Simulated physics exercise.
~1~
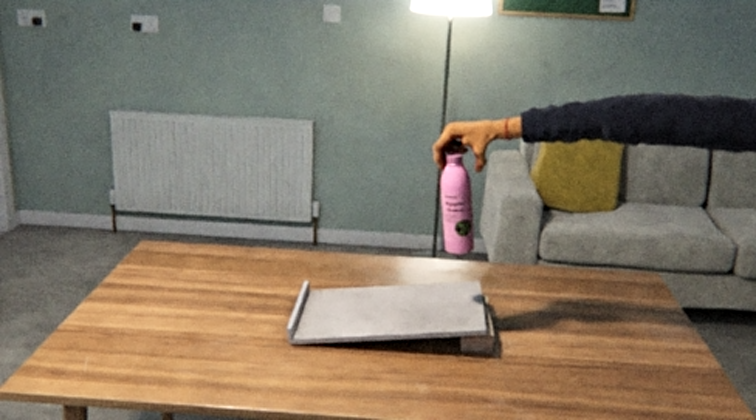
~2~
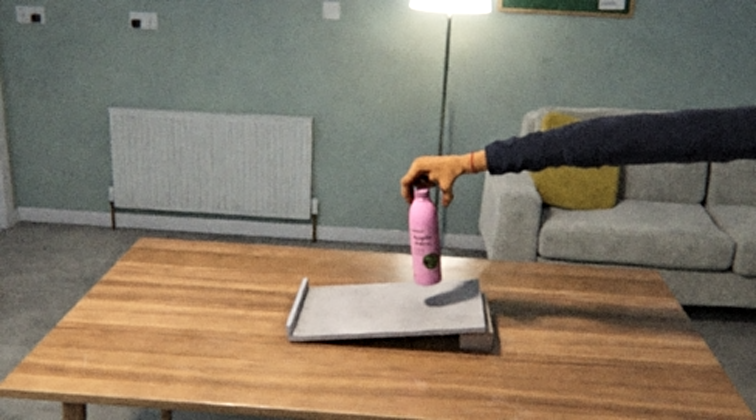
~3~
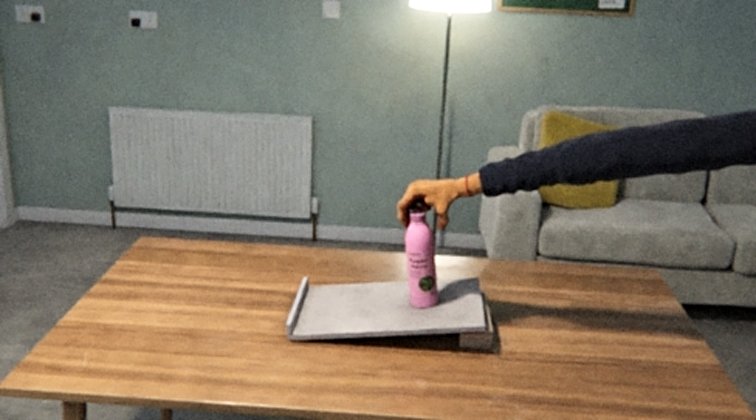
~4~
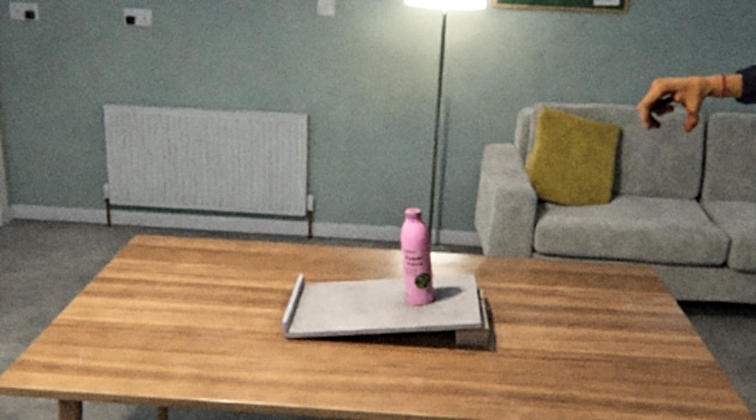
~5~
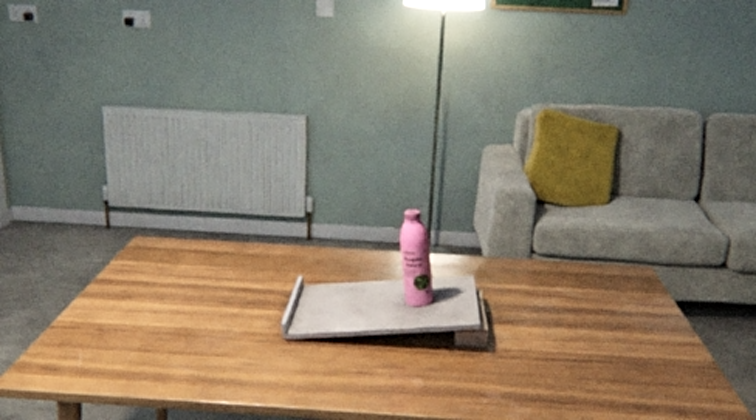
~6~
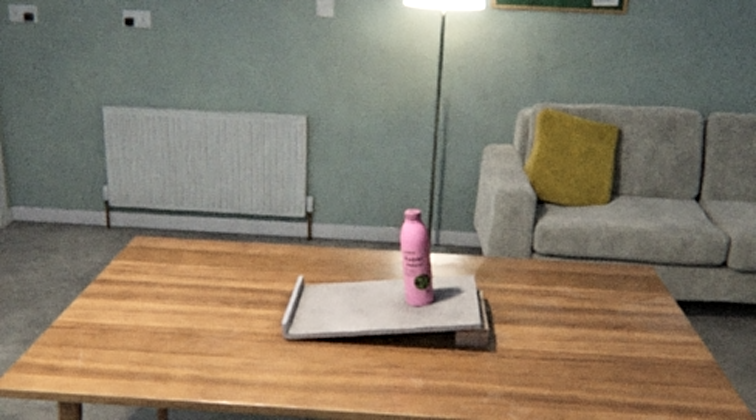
A hand at the end of a dark-sleeved arm reaches in from the right, holding a pink bottle by its top above a wooden table in a living room, seen from the front and slightly above. On the table lies a grey board, propped up at its right end and sloping gently down to a raised lip on the left. Behind are a white radiator, a lit floor lamp and a grey sofa with a yellow cushion. The hand moves the bottle left and lowers it upright onto the board, then lets go and withdraws. The bottle stays standing on the slope.
